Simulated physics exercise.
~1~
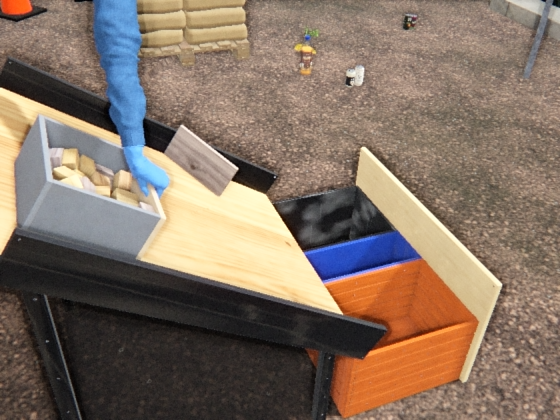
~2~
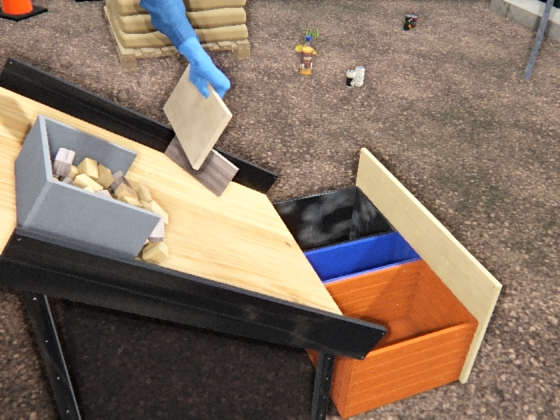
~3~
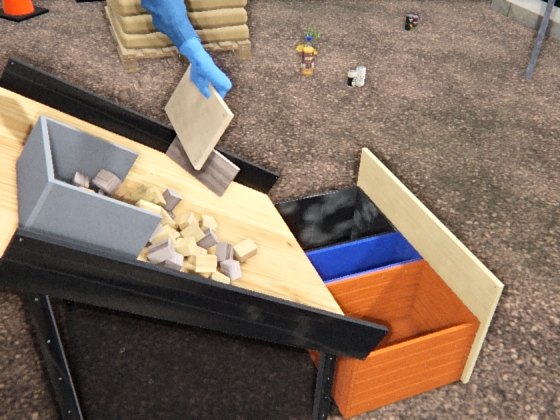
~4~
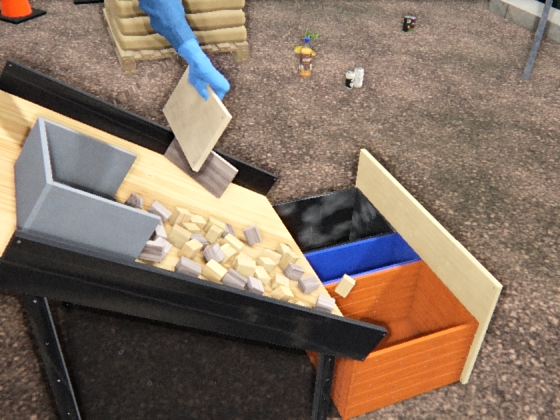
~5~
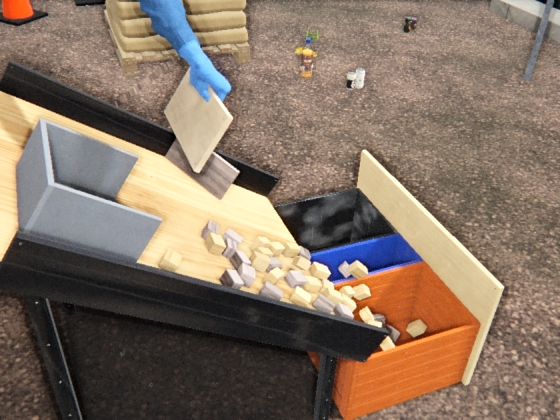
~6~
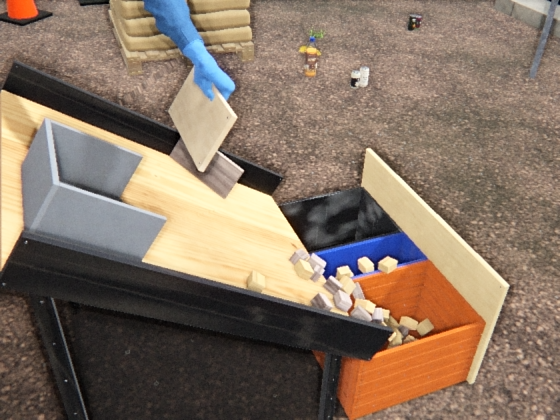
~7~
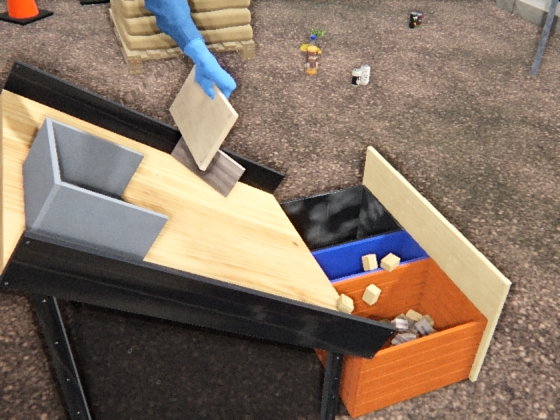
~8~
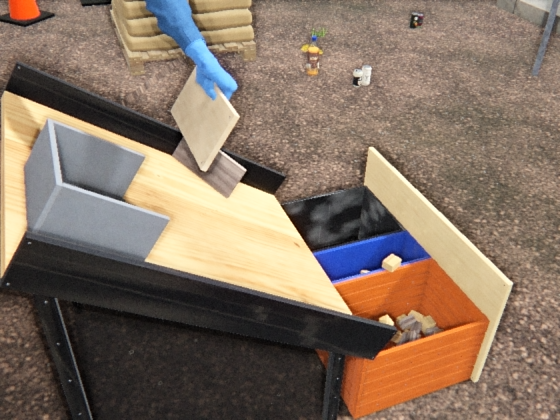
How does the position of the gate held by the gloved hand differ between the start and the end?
At the start the gate is down at the open side of the grey pen, holding the blocks in. By the end it is held up and to the right, clear of the pen near the far edge of the slope.
